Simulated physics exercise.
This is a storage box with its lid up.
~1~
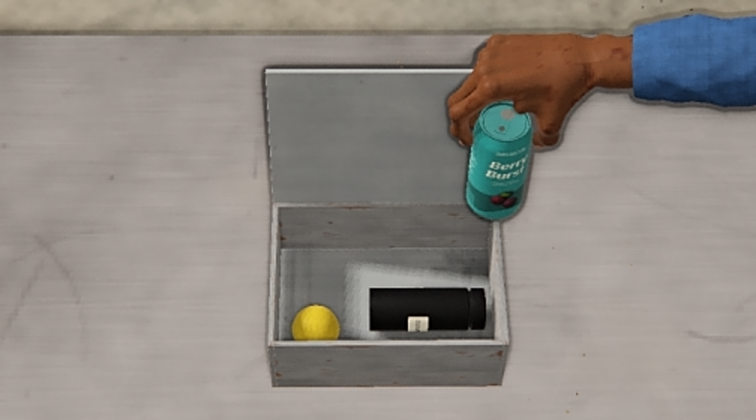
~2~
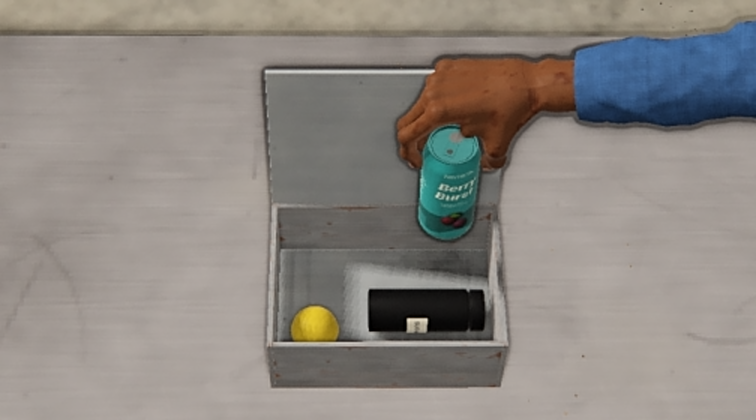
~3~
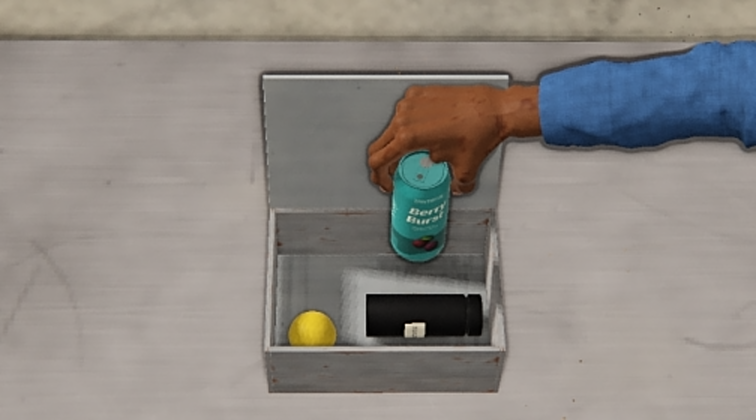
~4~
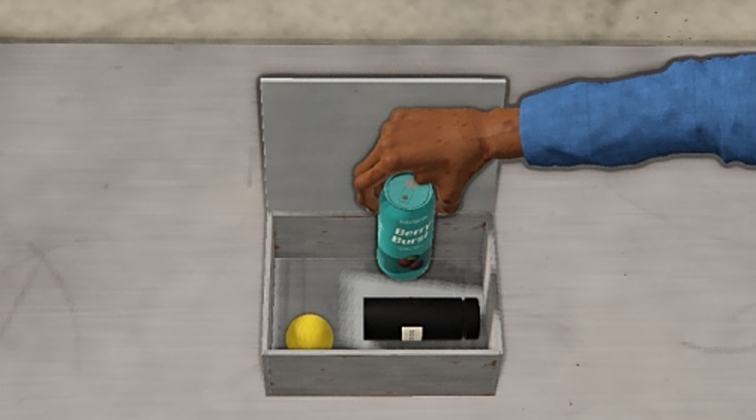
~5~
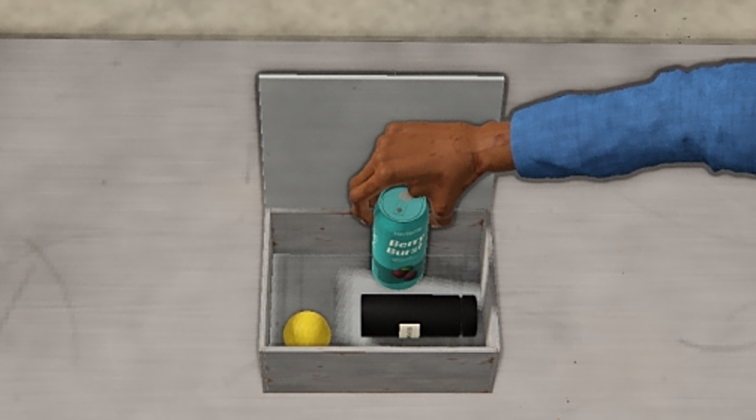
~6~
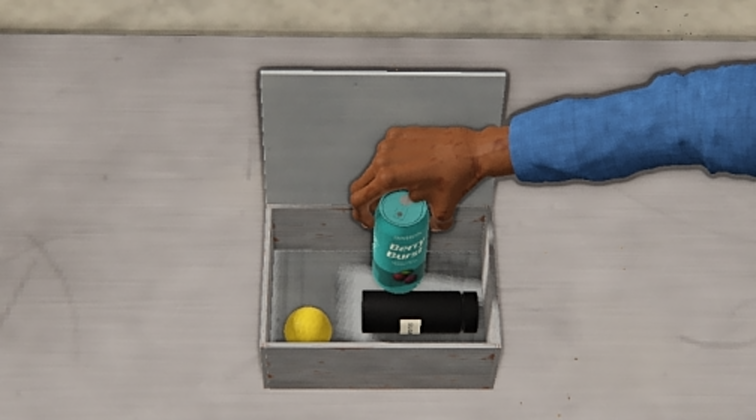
In an open storage box, a hand lowers a turquoise can behind a black shaker.
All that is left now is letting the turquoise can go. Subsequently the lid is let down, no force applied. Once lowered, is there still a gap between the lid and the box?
The lid is kept from dropping.
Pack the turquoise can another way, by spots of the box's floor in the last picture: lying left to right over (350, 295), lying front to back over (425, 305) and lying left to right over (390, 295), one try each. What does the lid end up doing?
On the first go it comes down fully, on the second it can't shut, and on the third it comes down fully.
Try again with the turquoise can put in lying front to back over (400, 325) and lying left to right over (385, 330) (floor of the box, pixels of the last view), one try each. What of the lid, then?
Try 1: Lid not shut; try 2: Lid shut.
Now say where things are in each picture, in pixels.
In the first picture, still above its spot; turquoise can (499, 163); black shaker (427, 309).
In the second picture, still above its spot; turquoise can (449, 185); black shaker (426, 311).
In the third picture, still above its spot; turquoise can (421, 208); black shaker (424, 316).
In the fourth picture, still above its spot; turquoise can (406, 228); black shaker (421, 319).
In the fifth picture, still above its spot; turquoise can (400, 239); black shaker (418, 316).
In the sixth picture, in place under the hand; turquoise can (400, 243); black shaker (419, 312).
Then, 0.30 s past the last view, turquoise can rocked 43° from its first pose near (399, 249); black shaker displaced a little.
Then, 1.00 s past the last view, lid starting down; turquoise can rocked 51° from its first pose near (399, 267); black shaker displaced about its own width.
Then, 1.30 s past the last view, lid 78° above the rim; turquoise can rocked 51° from its first pose near (399, 267); black shaker displaced about its own width.
Then, 1.60 s past the last view, lid 58° above the rim; turquoise can rocked 51° from its first pose near (399, 267); black shaker displaced about its own width.
Finally, lid 50° above the rim; down or leaning hard in the box, turquoise can; moved from the start, black shaker; yellow lemon still in place. Final places as the last picture's camera would see them, turquoise can near (399, 267).
